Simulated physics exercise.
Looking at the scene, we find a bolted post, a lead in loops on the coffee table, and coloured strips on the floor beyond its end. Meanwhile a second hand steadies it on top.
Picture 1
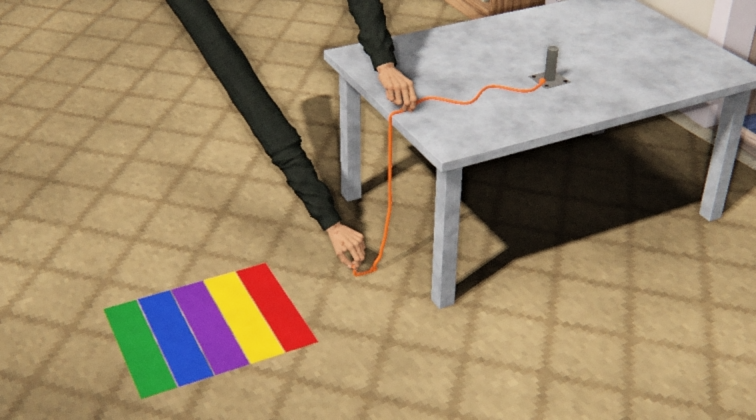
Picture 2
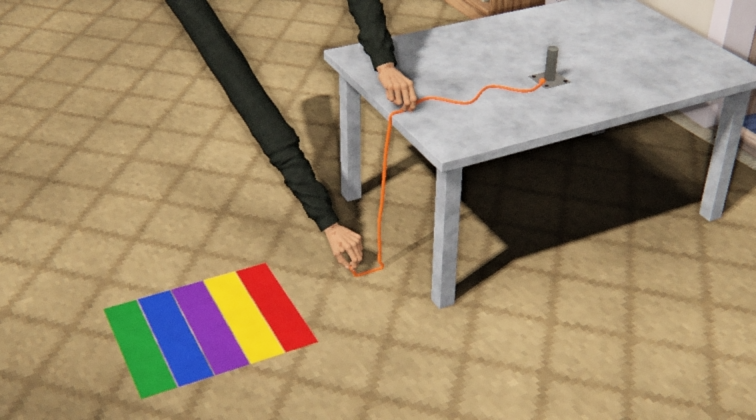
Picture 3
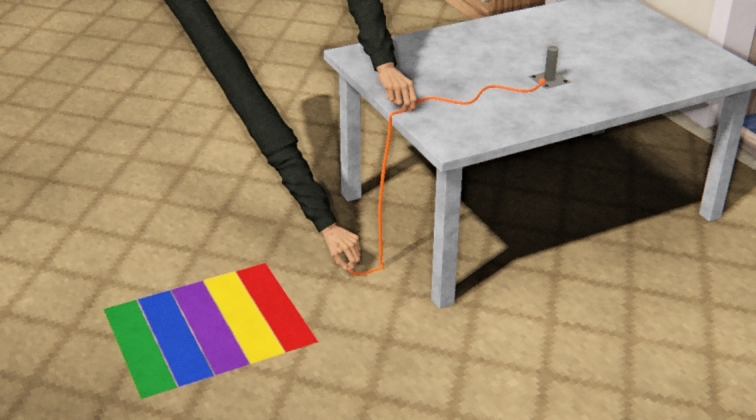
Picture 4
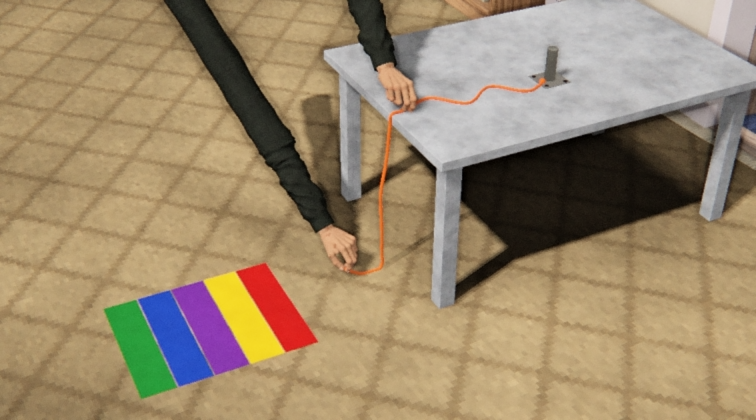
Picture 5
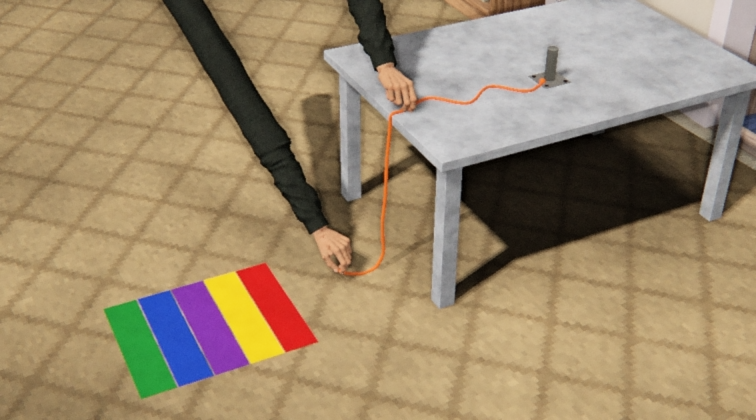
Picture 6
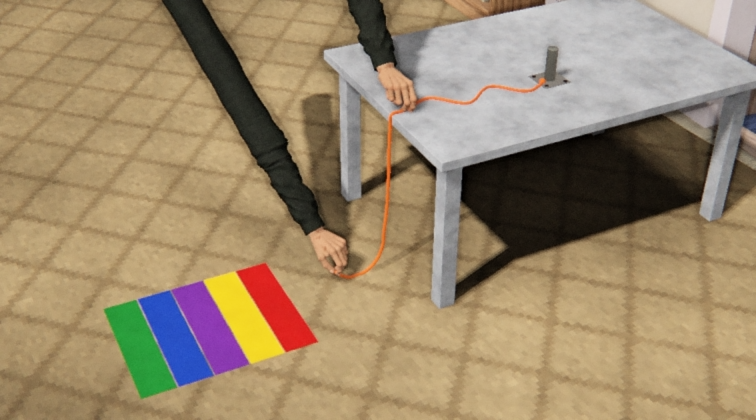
Hand near the floor slowly drawing the end of an orange cord slightly left, while another hand holds it at the table edge.
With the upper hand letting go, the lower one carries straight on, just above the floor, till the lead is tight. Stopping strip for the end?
Purple.
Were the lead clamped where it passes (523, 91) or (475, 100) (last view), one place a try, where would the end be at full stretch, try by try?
Taking the tries in turn, you get (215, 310) and then (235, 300).
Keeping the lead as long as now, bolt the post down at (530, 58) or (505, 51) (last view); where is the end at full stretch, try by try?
Pixels, roughly: (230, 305) then (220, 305).
Early on, end near (271, 291); over red.
Midway, end near (233, 303); over yellow.
At the end of the slack, end near (210, 309); over purple. It gets as far as the purple strip.
